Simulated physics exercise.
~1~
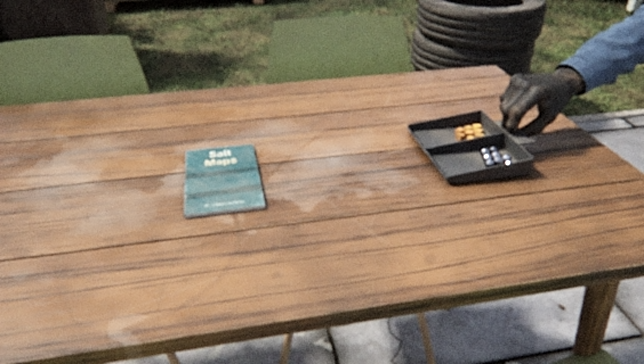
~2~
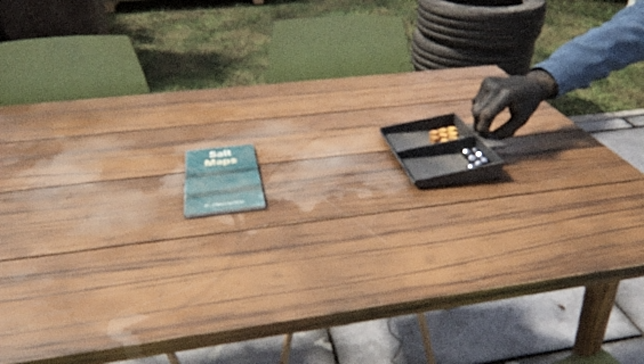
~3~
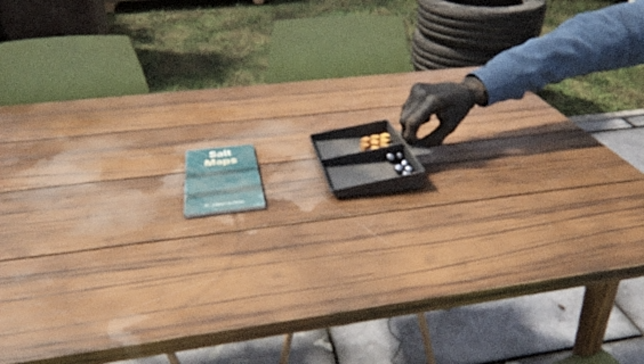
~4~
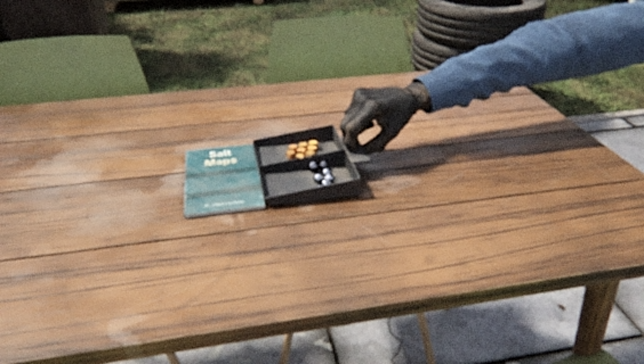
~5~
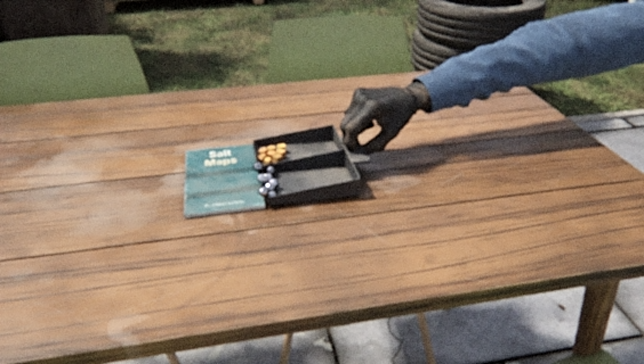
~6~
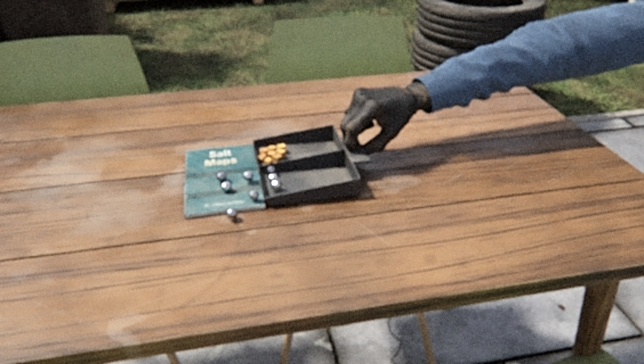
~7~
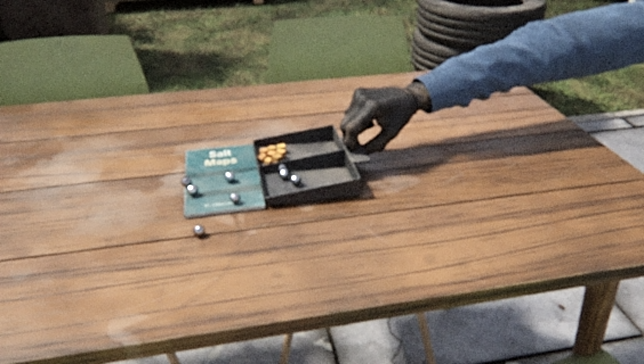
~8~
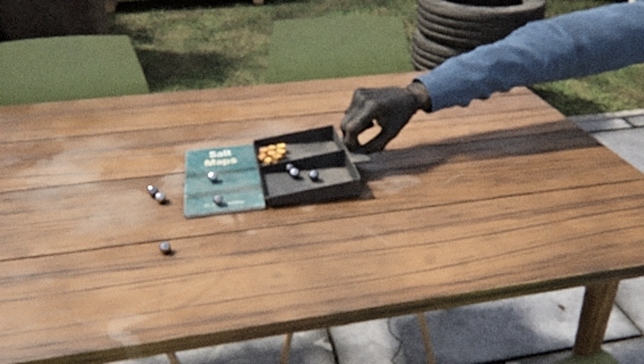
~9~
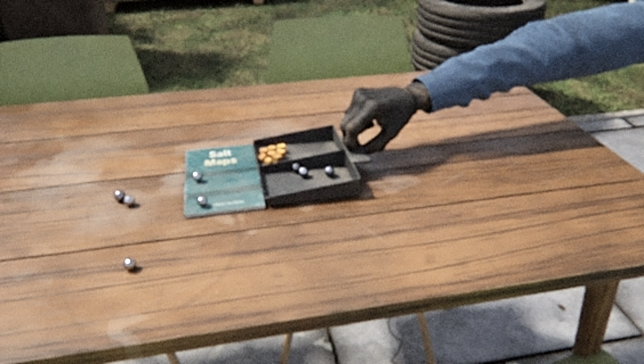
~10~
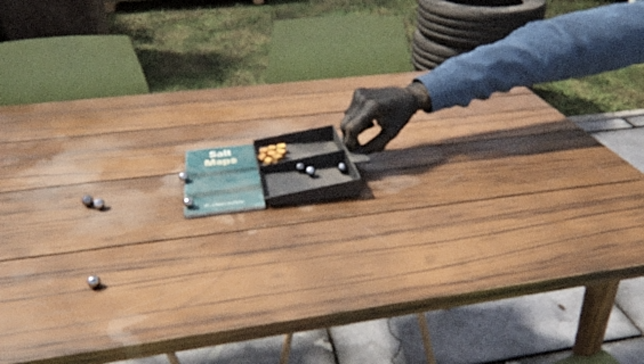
A black divided tray, pushed left across a wooden table by a dark-gloved hand, stopped against a thin green book; most of the dark shiny balls rolled out over it and onto the table, while the orange pieces slid forward but stayed inside.
